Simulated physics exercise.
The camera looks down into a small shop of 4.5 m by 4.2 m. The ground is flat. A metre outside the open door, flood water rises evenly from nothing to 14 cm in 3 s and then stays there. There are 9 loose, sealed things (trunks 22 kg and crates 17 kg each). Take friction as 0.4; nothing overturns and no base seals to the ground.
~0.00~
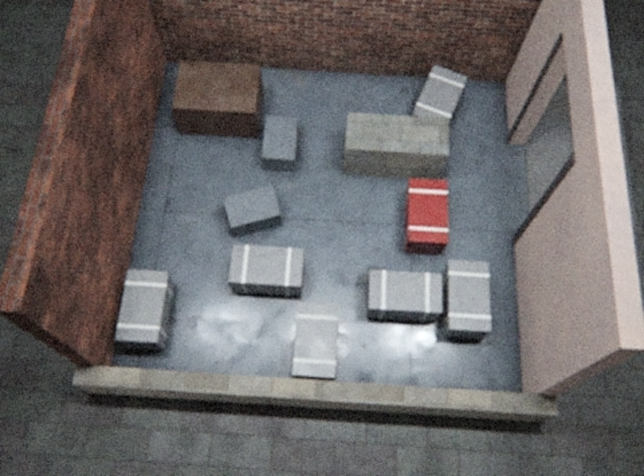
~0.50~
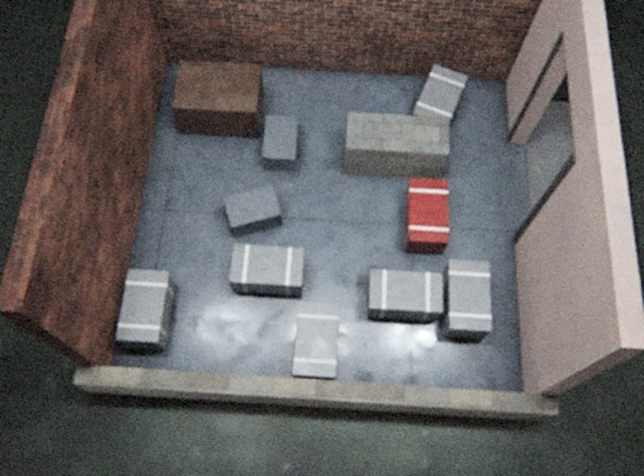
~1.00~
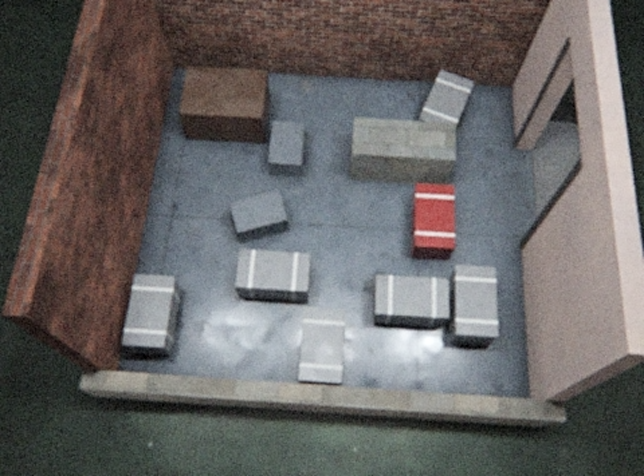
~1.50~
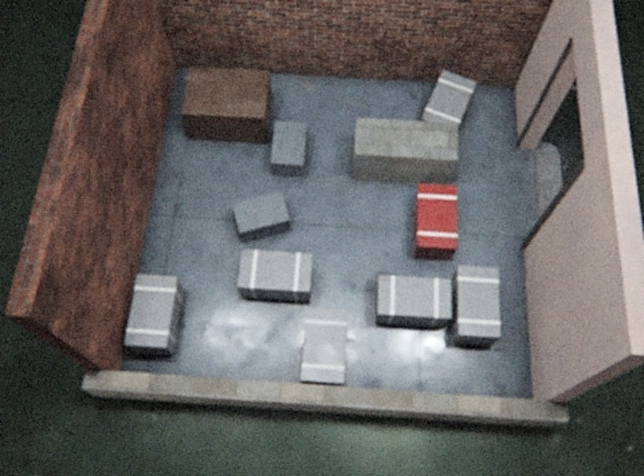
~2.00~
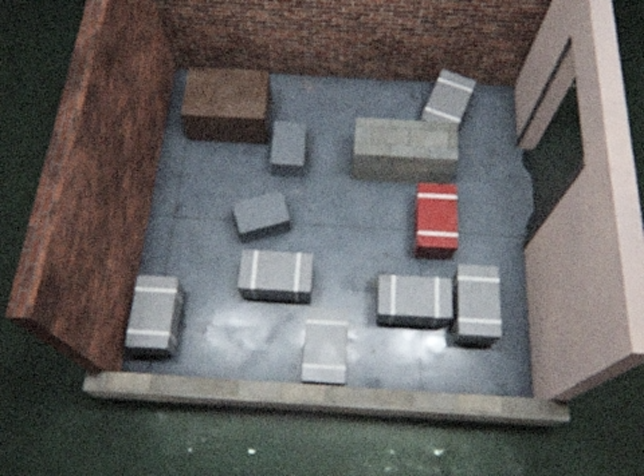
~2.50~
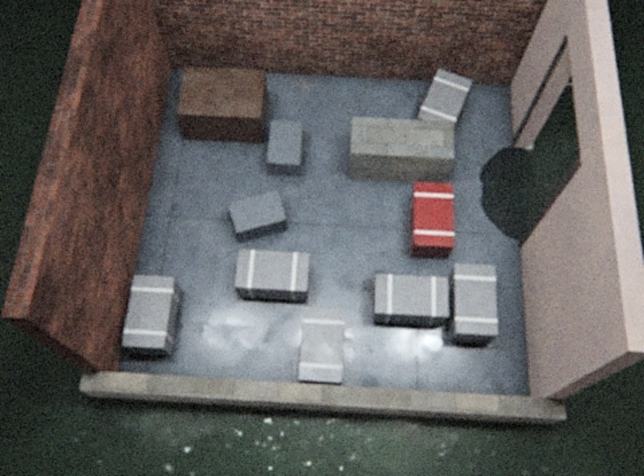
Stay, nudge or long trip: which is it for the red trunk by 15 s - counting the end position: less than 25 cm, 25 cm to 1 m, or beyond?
The red trunk travels far.
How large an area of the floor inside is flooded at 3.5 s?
Roughly 1.5 m2.
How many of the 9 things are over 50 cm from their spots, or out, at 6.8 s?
By then 2.
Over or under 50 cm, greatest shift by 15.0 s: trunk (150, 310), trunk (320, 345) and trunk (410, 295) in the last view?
In turn: Short of it, more, past it.
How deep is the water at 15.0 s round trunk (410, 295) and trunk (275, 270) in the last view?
About 6 and 7 cm.
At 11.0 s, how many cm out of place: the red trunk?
About 140 cm.
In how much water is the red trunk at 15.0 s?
Roughly 7 cm.
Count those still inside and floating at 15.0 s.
8 of them.
After 3.5 s the red trunk is near (434, 214), 0.0 m from its start, aground; 0 afloat.
After 6.8 s the red trunk is near (319, 235), 1.4 m from its start, aground; 0 afloat.
After 11.0 s the red trunk is near (319, 235), 1.4 m from its start, aground; 1 afloat.
After 15.0 s the red trunk is near (303, 249), 1.6 m from its start, afloat; 8 afloat.
